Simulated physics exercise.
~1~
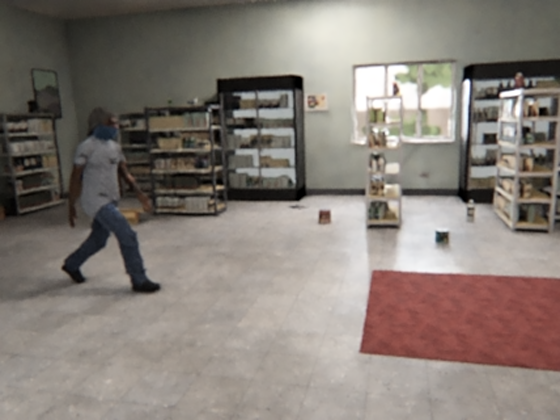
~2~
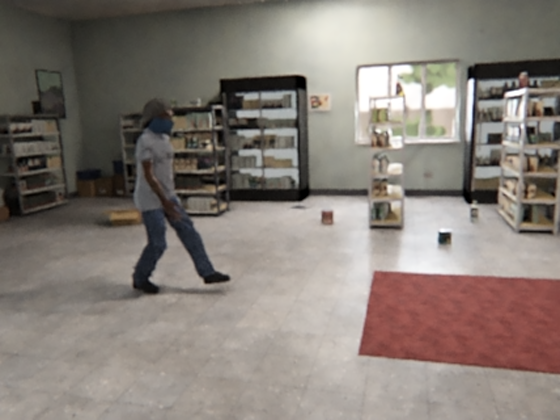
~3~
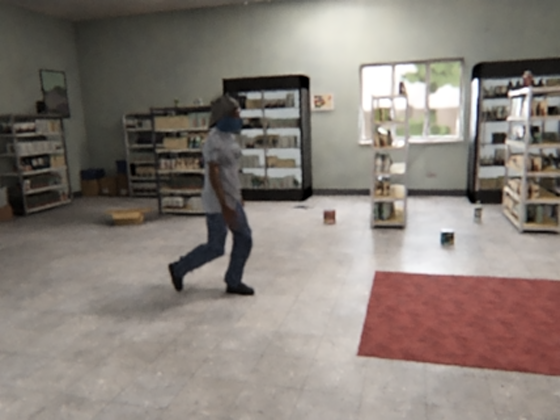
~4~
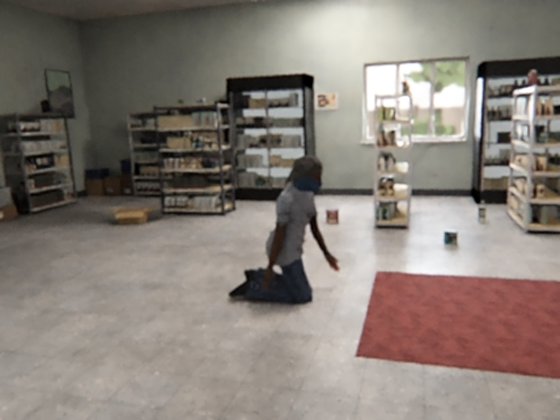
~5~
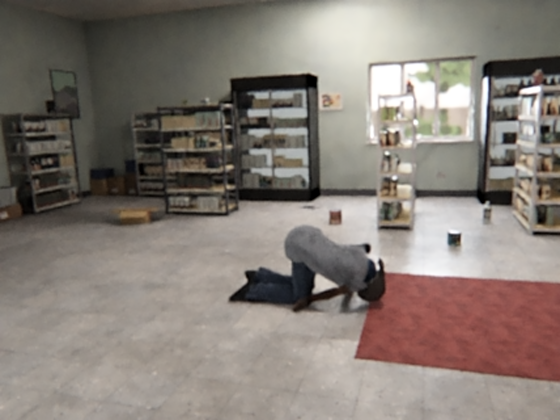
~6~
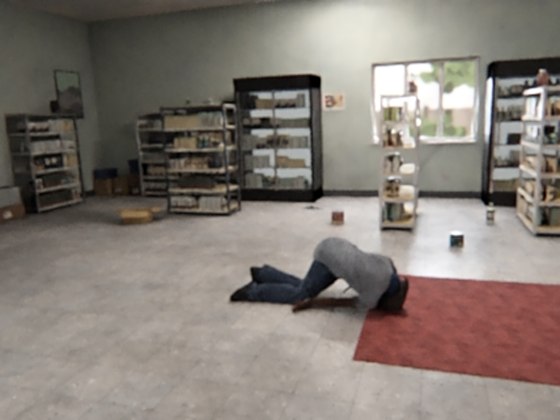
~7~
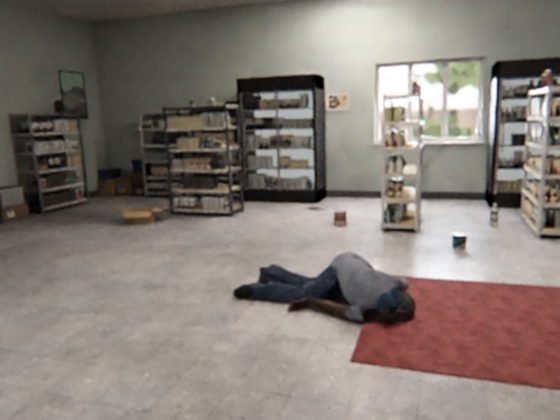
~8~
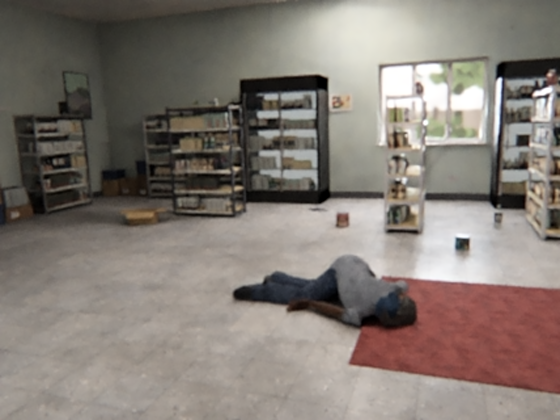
The footage shows a person in a grey shirt and jeans walking right across a room lined with stocked shelves, dropping to the knees, then folding forward and slumping to the floor, ending motionless with the head over the edge of a red mat and the hips short of it.
